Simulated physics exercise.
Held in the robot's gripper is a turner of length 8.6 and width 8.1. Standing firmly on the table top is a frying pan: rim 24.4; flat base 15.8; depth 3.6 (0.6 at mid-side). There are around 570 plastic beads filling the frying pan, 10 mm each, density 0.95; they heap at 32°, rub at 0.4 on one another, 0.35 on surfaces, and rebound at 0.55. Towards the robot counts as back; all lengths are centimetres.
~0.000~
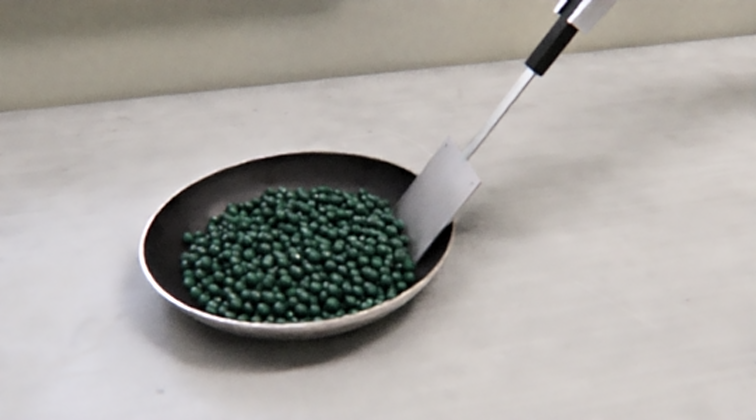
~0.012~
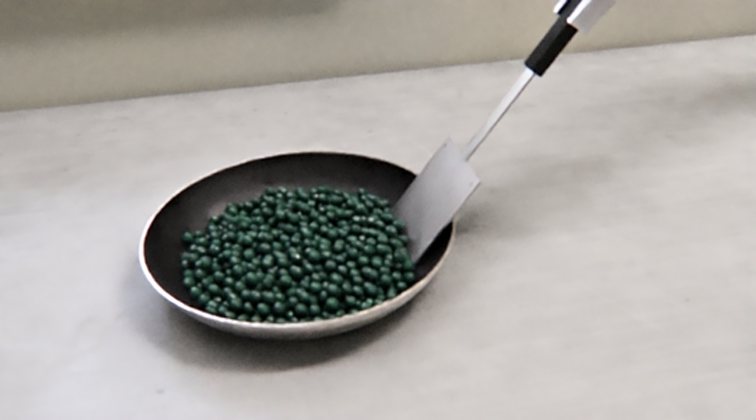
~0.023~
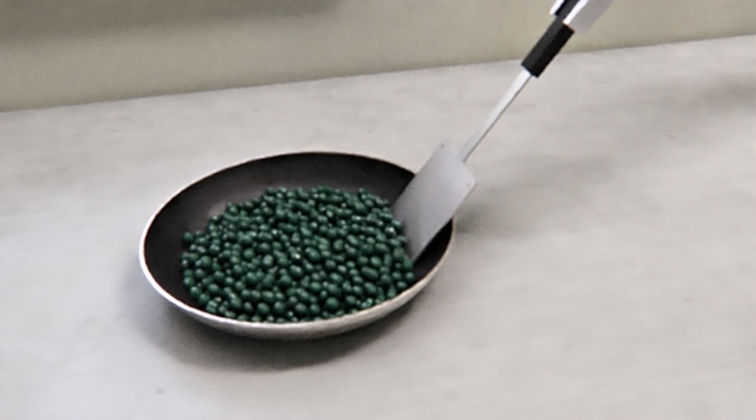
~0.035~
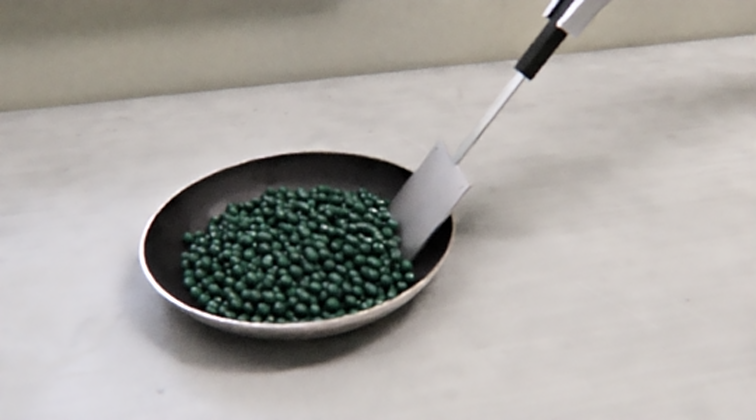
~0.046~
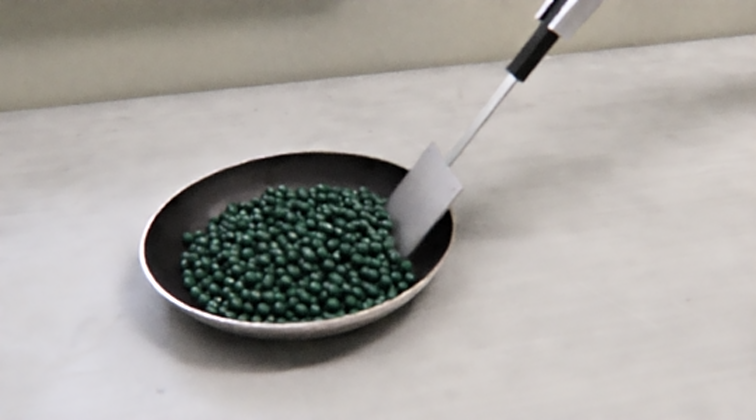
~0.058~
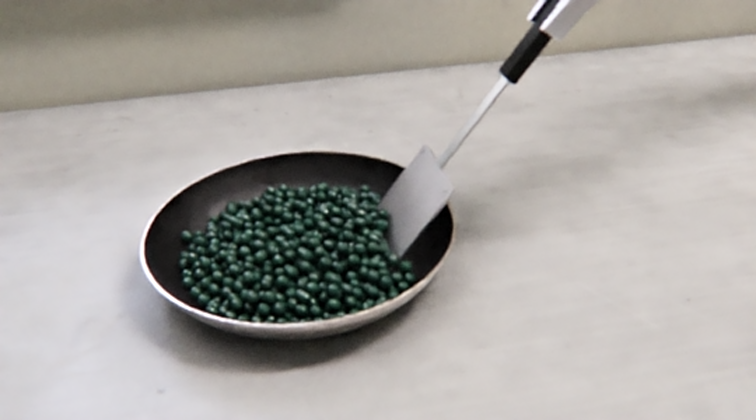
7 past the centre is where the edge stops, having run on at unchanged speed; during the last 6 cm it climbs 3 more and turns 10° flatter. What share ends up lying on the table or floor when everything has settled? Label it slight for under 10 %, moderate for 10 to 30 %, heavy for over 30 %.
Label: Slight.
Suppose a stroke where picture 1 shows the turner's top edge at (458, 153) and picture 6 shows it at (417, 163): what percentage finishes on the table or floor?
My guess would be close to 15 per cent.
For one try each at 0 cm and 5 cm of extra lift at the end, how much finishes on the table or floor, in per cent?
Result: Approx. 5 % and 5 %, one try each.
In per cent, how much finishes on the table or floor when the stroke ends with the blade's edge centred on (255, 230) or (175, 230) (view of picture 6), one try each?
Try 1: Approx. 0 %; try 2: Approx. 20 %.
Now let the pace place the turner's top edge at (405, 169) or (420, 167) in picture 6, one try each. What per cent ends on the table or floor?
That comes to about 20 and about 15 percent, in that order.
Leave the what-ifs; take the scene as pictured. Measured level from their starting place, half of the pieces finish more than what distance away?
Some 3 cm.
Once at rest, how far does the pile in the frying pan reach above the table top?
Roughly 5.0 cm.
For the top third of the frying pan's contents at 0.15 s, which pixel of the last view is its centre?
I'd put it close to (284, 244) in the last picture.
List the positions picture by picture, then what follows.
The first frame shows turner top edge at (465, 157), sloping 53°; upper third of the load around (312, 242), from x 185 to 410, top at y 190; 567 in the frying pan.
The second frame shows turner top edge at (464, 157), sloping 53°; upper third of the load around (312, 242), from x 185 to 410, top at y 190.
The third frame shows turner top edge at (461, 159), sloping 53°; upper third of the load around (313, 241), from x 185 to 410, top at y 190.
The fourth frame shows turner top edge at (455, 161), sloping 53°; upper third of the load around (316, 241), from x 185 to 410, top at y 190.
The fifth frame shows turner top edge at (447, 163), sloping 53°; upper third of the load around (315, 240), from x 185 to 410, top at y 190.
The sixth frame shows turner top edge at (440, 165), sloping 53°; upper third of the load around (312, 242), from x 185 to 410, top at y 190; 567 in the frying pan.
By 0.15 s, sloping 53°, highest piece 4 above the table; 567 in the frying pan.
By 0.23 s, sloping 49°, highest piece 5 above the table; 567 in the frying pan.
By 0.48 s, sloping 43°, highest piece 5 above the table; 554 in the frying pan, 12 on the table or floor, 1 on the blade or in flight.
By 1.53 s, sloping 43°, highest piece 4 above the table; 554 in the frying pan, 13 on the table or floor.
Final count, 554 in the frying pan, 13 on the table or floor. That is 2 % on the table or floor.
